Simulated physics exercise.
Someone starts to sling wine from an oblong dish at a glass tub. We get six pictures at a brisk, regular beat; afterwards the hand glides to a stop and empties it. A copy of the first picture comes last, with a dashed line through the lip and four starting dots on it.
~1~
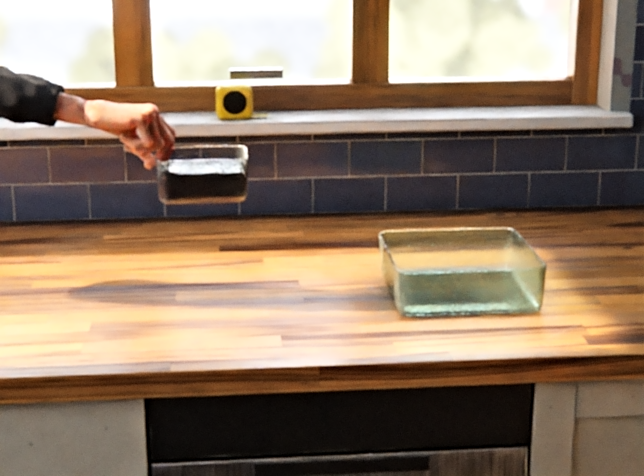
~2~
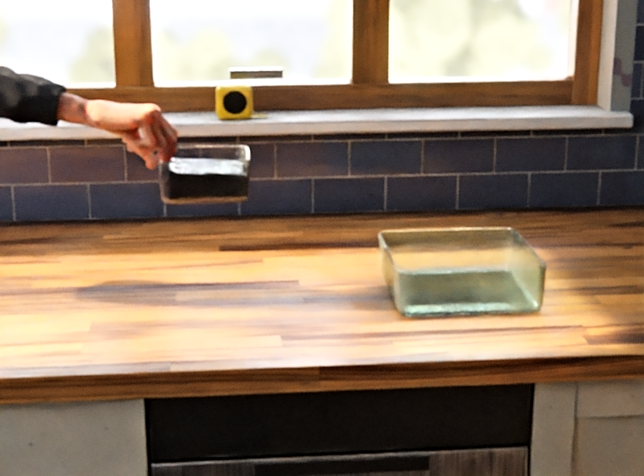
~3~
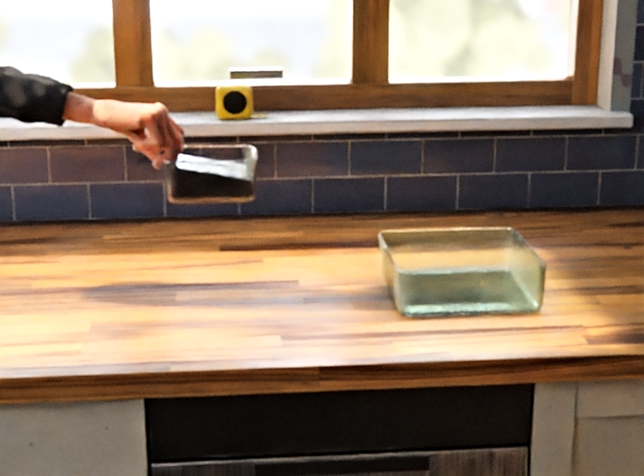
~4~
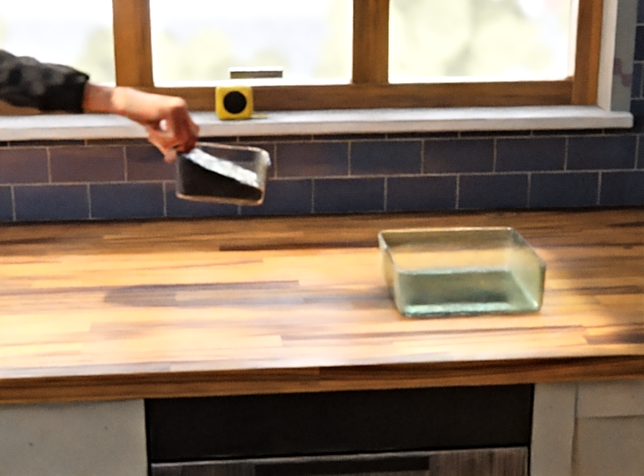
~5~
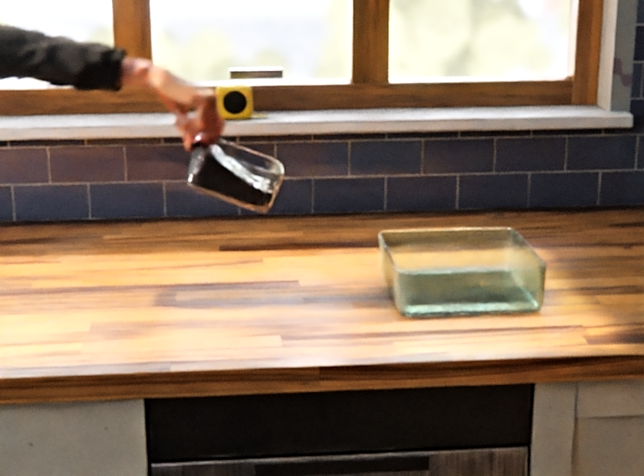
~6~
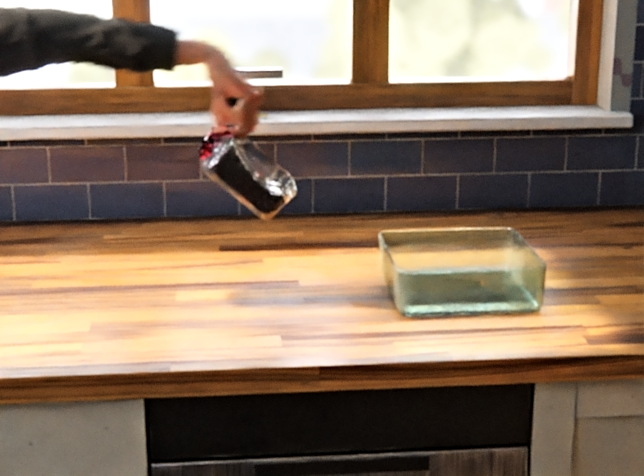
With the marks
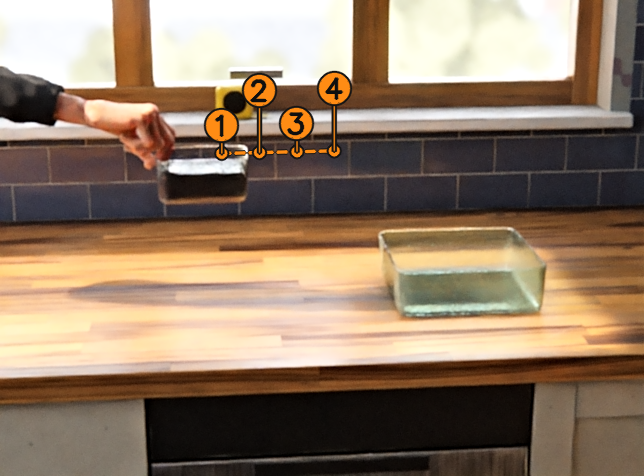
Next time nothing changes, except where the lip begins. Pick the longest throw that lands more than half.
I would pick dot 3.
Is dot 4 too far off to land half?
No, not at all.
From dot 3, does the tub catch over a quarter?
Yes, clearly.
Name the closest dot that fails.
Dot 2.
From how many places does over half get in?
Two of them.
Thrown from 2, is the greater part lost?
Yes.
In orange, 1 at (221, 153); 2 at (259, 152); 3 at (296, 151); 4 at (334, 150).
For dot 1, about 0 % lands in the tub, 98 % falls short.
For dot 2, about 16 % lands in the tub, 78 % falls short and 5 % goes beside or beyond.
For dot 3, about 73 % lands in the tub, 7 % falls short and 20 % goes beside or beyond.
For dot 4, about 67 % lands in the tub, 5 % falls short and 27 % goes beside or beyond.
